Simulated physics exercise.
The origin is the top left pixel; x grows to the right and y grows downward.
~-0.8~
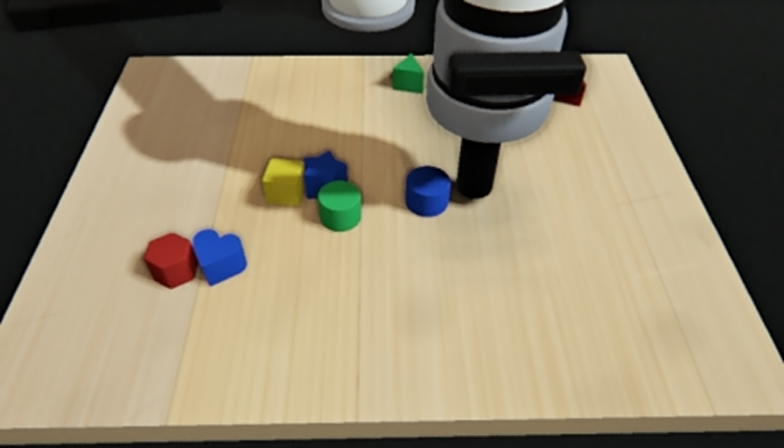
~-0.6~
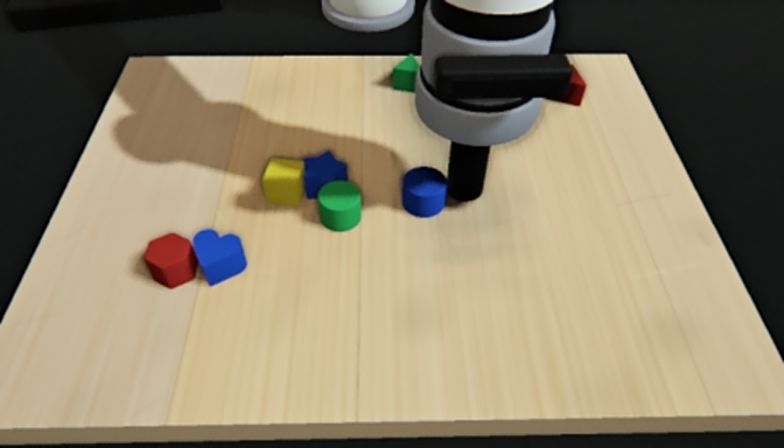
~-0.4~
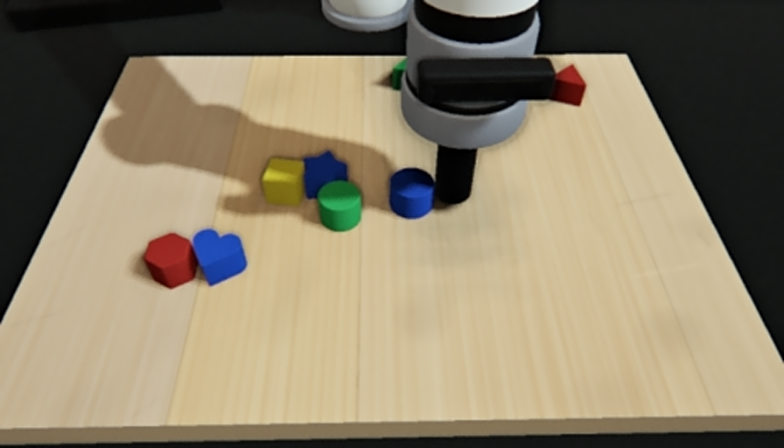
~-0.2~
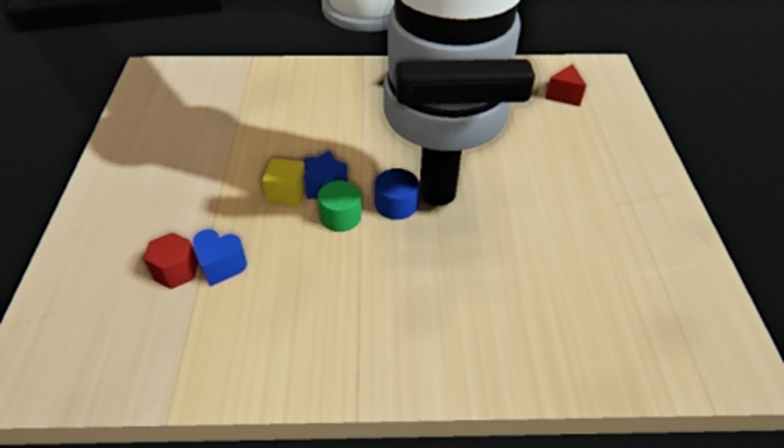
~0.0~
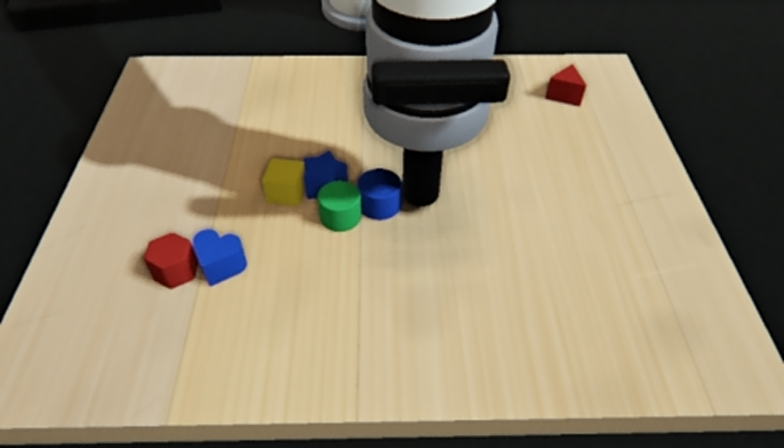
In the video, a robotic arm with a black rod pushes a blue cylinder leftward across a wooden board, bringing it beside a green cylinder near a yellow block and a blue star, while the other blocks stay still.
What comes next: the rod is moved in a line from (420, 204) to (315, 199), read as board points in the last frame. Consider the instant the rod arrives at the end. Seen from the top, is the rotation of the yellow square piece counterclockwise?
That would be a yes.
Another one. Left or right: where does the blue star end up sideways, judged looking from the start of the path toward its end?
Well, taking the path from its start to its end as straight ahead, the blue star moves to the right.
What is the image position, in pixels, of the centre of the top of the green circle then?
When the path ends, it will be at (292, 203).
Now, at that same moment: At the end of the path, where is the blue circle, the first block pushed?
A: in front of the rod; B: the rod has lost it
It's A.
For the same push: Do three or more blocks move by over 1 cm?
Yes - that is the case.
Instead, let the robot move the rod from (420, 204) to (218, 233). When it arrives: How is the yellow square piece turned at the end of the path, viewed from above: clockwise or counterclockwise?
It ends up turned anticlockwise.
On the path given first. One third of the way, rod (384, 191); yellow square piece (274, 169), turned 10° anticlockwise; blue star (313, 162); green circle (309, 199); blue circle (343, 178).
Two thirds of the way, rod (349, 190); yellow square piece (254, 166), turned 45° anticlockwise; blue star (289, 151), turned 25° clockwise; green circle (293, 202); blue circle (308, 172).
At the end, rod (314, 188); yellow square piece (234, 163), turned 75° anticlockwise; blue star (275, 141), turned 50° clockwise; green circle (292, 203); blue circle (276, 166).
